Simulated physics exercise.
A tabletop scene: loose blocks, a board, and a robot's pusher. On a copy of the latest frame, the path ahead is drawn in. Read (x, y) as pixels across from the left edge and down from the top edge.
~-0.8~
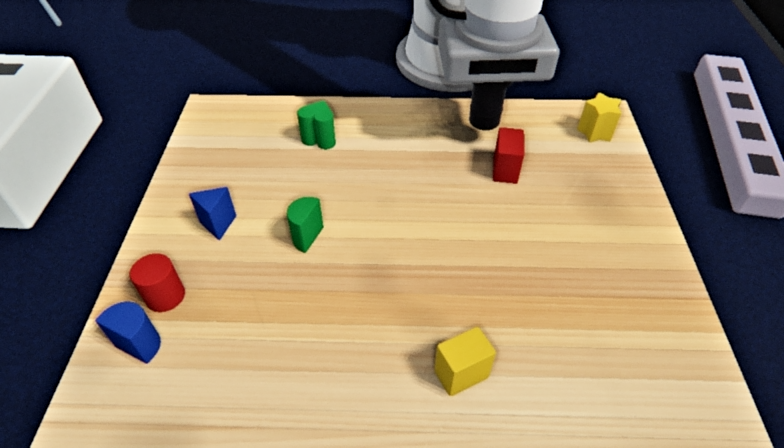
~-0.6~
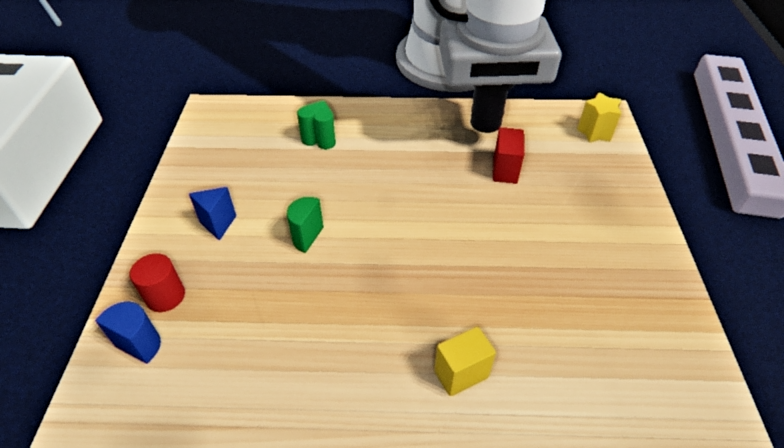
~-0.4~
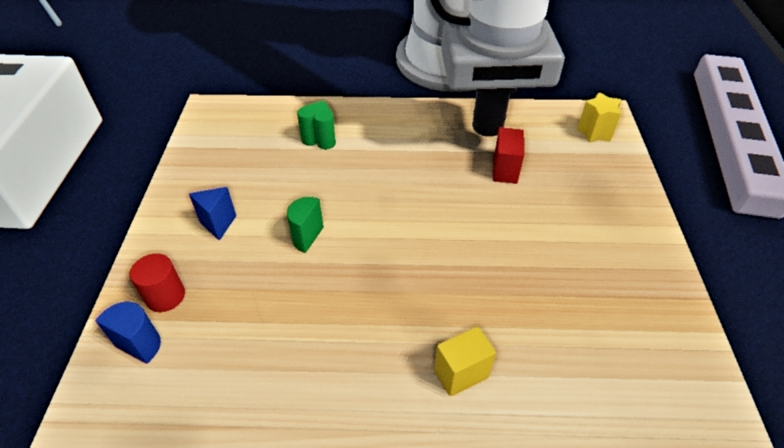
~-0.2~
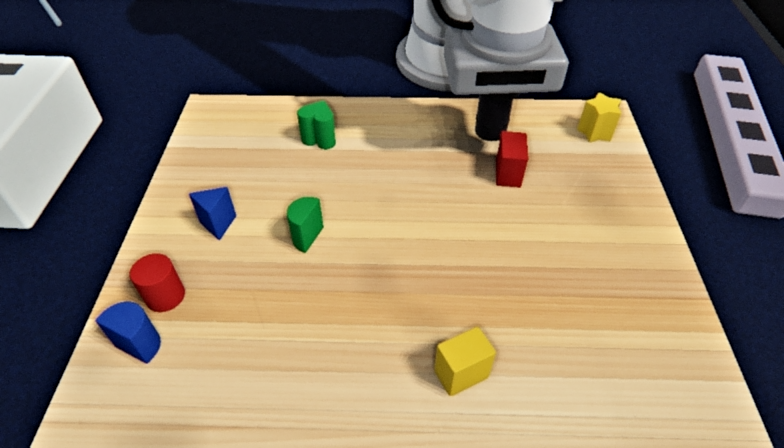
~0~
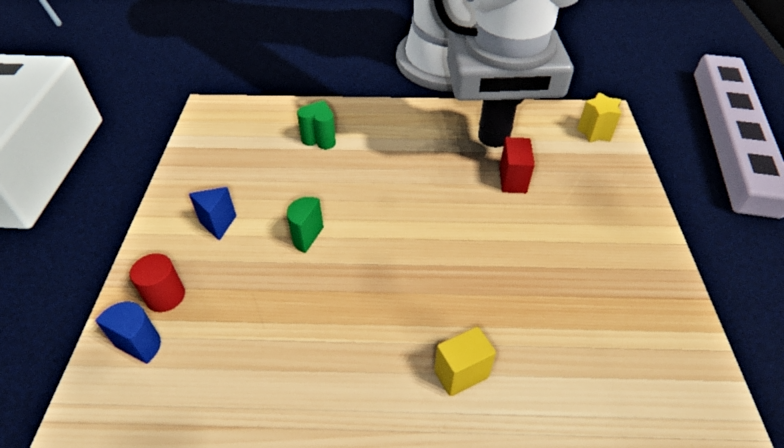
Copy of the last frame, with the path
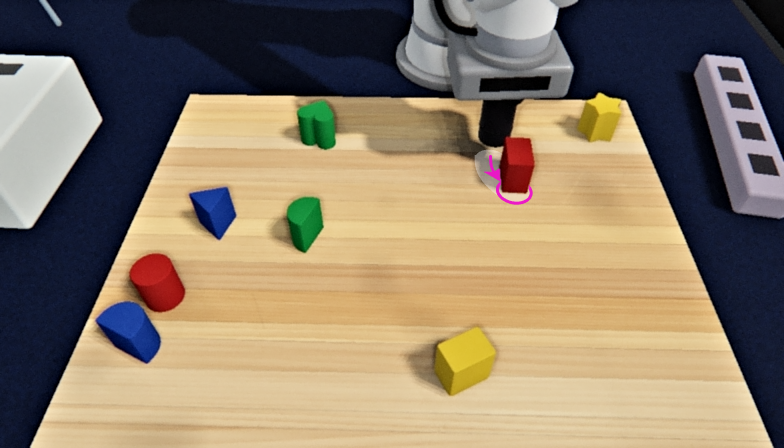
A robot's dark pusher inches toward the red rectangular block and nudges it slightly down and right.
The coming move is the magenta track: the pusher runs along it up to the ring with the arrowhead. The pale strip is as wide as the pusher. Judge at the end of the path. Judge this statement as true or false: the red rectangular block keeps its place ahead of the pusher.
This is true.
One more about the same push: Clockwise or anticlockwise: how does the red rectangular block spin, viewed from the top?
Turns anticlockwise.
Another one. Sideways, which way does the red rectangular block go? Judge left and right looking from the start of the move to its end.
Gets pushed left.
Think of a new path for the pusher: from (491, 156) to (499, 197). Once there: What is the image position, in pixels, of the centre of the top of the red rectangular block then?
Roughly at (545, 178).
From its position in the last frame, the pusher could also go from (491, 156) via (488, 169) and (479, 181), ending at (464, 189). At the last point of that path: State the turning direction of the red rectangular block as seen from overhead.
It goes round opposite to clock hands.
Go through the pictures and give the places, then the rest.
In the first frame, lower end of the pusher at (484, 122), tops of blocks, red rectangular block at (512, 140).
In the second frame, pusher at (486, 124), blocks as before.
In the third frame, pusher at (488, 128), blocks as before.
In the fourth frame, pusher at (490, 132), red rectangular block at (515, 144).
In the fifth frame, pusher at (494, 138), red rectangular block at (520, 150).
The drawn path runs from (491, 156) over (492, 169) and (500, 181) to (514, 191).
On the path given first. Halfway along, pusher at (499, 157); red rectangular block at (534, 165), turned 30° anticlockwise.
At the end, pusher at (518, 173); red rectangular block at (558, 178), turned 50° anticlockwise.
